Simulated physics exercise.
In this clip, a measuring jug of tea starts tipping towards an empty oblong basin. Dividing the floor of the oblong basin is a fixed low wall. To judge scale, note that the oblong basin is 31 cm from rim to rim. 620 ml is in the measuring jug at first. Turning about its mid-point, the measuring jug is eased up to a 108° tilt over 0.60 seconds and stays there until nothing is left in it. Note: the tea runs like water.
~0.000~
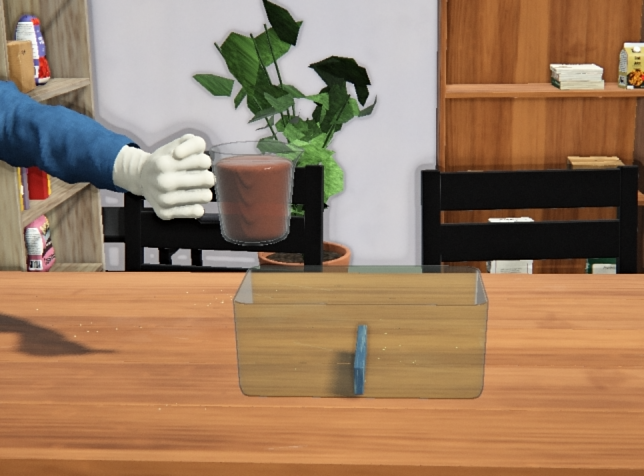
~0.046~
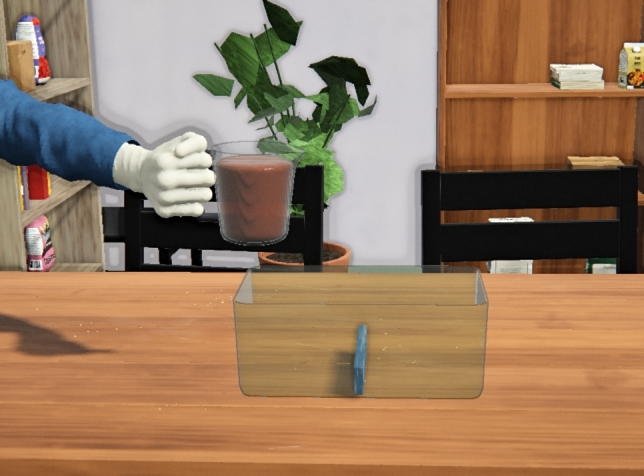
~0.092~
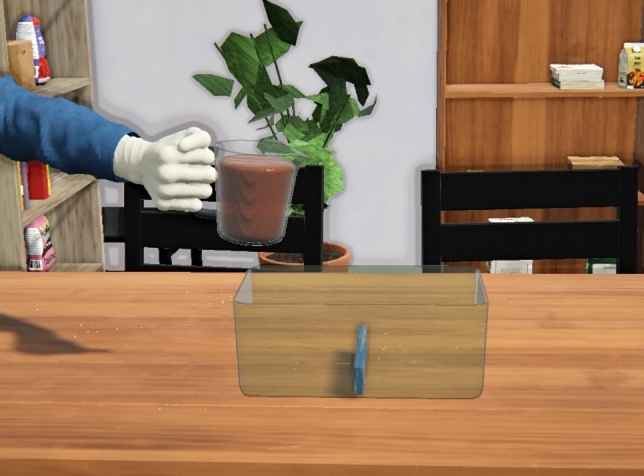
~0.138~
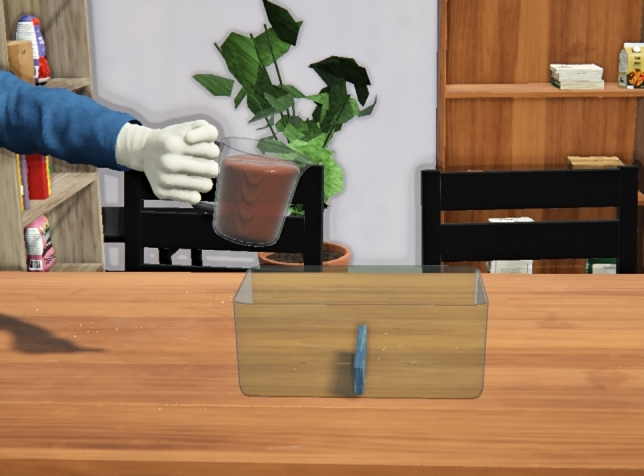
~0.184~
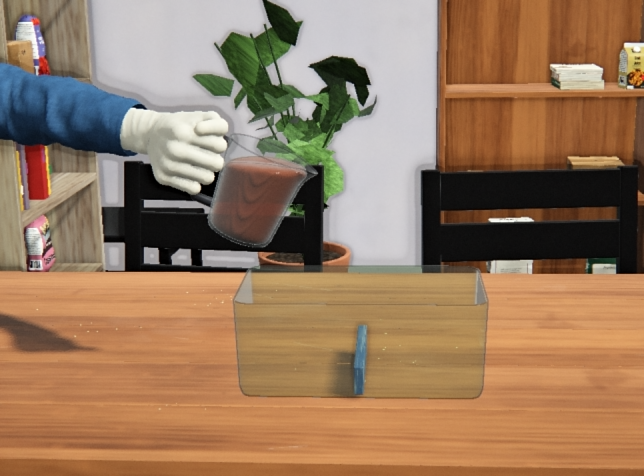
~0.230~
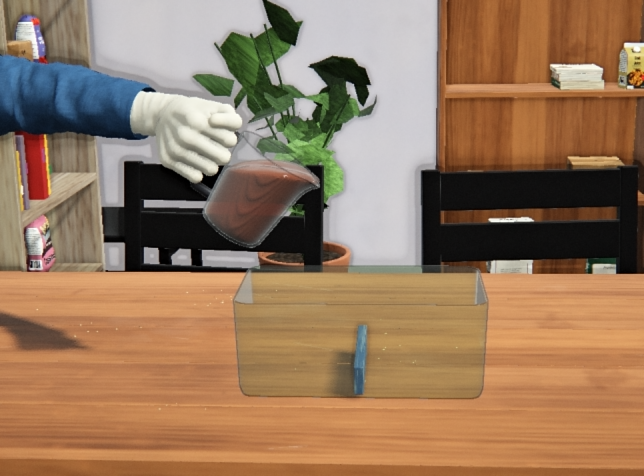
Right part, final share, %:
34 %.
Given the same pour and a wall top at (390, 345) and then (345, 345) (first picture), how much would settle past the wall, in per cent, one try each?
10 % and 75 %.
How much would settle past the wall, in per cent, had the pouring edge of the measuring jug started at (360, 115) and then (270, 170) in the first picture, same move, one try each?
90 and 10 %.
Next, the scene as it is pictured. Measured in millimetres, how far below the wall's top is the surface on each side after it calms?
About 20 mm left, about 28 mm right.
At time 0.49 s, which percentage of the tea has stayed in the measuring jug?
I'd put it near 48 percent.
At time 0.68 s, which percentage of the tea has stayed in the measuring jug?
8 per cent or so.
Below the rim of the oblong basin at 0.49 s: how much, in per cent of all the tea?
I'd estimate some 28 percent of the liquid.
Then, 0.49 s in, the tilt is 99° and 49 per cent is still to pour, 10 is left of the wall and 17 right of it.
Then, 0.68 s in, the tilt is 108° and 8 per cent is still to pour, 51 is left of the wall and 31 right of it.
Then, 0.88 s in, the tilt is 108° and 0 per cent is still to pour, 63 is left of the wall and 33 right of it.
Then, 1.10 s in, the tilt is 108° and 0 per cent is still to pour, 64 is left of the wall and 34 right of it.
Finally, 64 per cent lies left of the wall, 34 right of it and 2 outside.
